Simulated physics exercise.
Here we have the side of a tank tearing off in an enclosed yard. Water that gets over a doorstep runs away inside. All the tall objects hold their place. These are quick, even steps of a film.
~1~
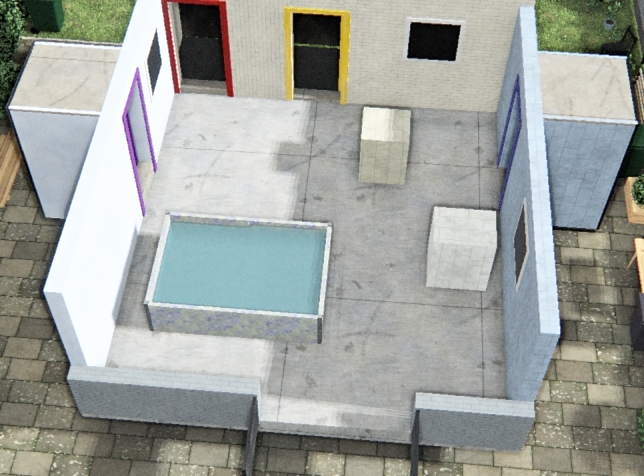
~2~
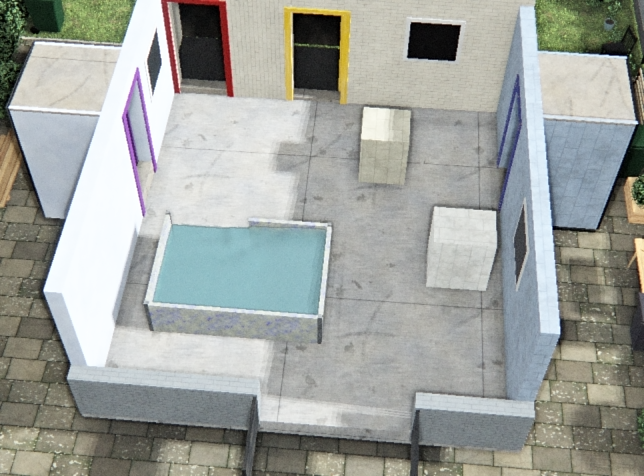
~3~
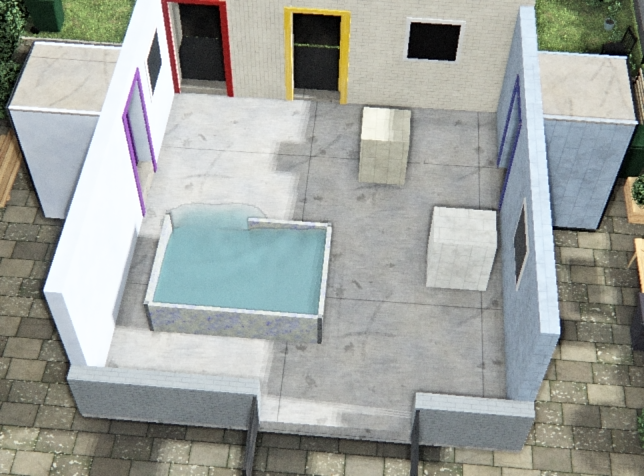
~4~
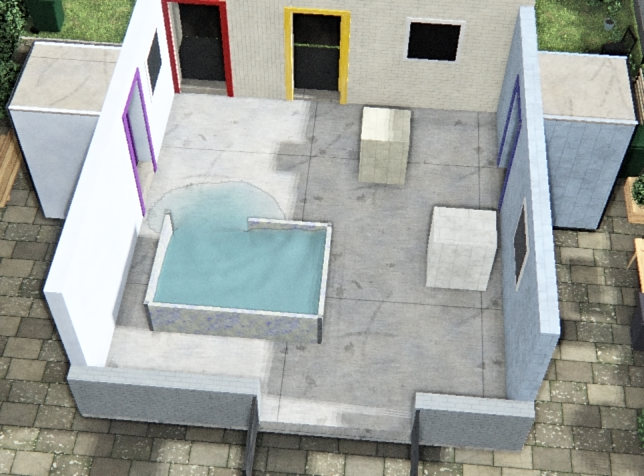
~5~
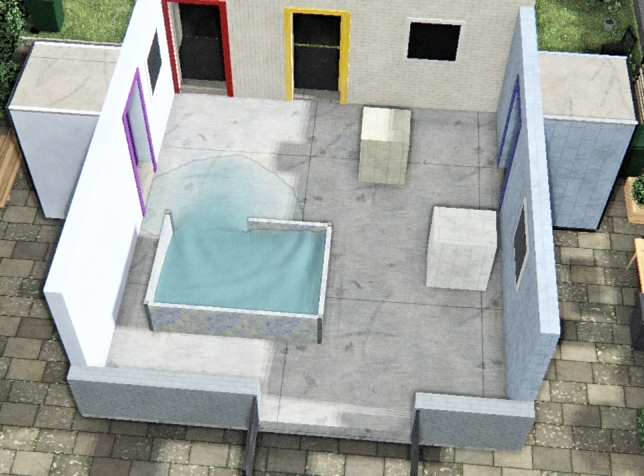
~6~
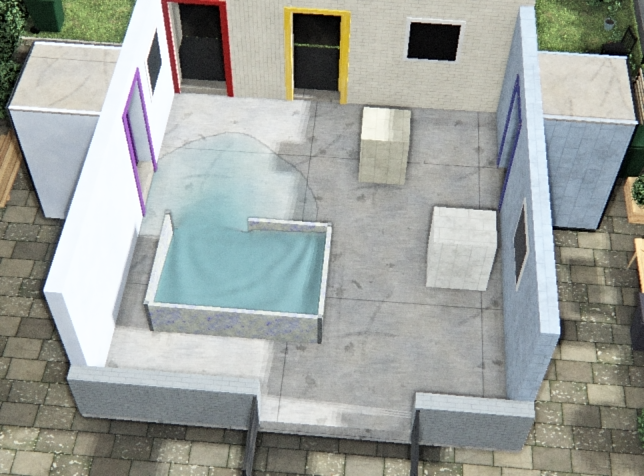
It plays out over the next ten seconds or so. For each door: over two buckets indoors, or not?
One by one: The yellow door lets in a lot; the blue door lets in a lot; the purple door admits no more than that; the red door lets in a lot.
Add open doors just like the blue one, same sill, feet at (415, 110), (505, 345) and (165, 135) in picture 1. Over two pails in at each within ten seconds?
In that order: Lets more in, takes less, goes over.
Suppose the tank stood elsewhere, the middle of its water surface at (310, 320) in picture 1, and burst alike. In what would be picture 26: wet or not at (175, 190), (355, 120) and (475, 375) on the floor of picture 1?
In that order: Flooded, covered, dry.
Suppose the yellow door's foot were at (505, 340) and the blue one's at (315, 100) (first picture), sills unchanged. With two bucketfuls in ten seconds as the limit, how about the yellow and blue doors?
The yellow door stays under; the blue door floods.
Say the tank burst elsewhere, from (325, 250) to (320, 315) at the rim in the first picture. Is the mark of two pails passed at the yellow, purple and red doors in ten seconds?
My reading: The yellow door holds; the purple door is under; the red door takes less.
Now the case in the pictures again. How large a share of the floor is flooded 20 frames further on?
About 40 per cent.
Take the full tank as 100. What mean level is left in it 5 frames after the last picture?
About 68 per cent.
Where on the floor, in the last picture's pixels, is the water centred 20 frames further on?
At about (247, 205).
A moment on, water covers 30 % of the floor; the yellow door not reached, the blue door not reached, the purple door wet at the sill, nothing in, the red door under two buckets in.
Next, water covers 30 % of the floor; the yellow door under two buckets in, the blue door not reached, the purple door wet at the sill, nothing in, the red door far over two buckets in.
Then, water covers 40 % of the floor; the yellow door over two buckets in, the blue door not reached, the purple door wet at the sill, nothing in, the red door far over two buckets in.
Later, water covers 60 % of the floor; the yellow door over two buckets in, the blue door under two buckets in, the purple door wet at the sill, nothing in, the red door far over two buckets in.
In the end, water covers 90 % of the floor; the yellow door over two buckets in, the blue door over two buckets in, the purple door wet at the sill, nothing in, the red door far over two buckets in.
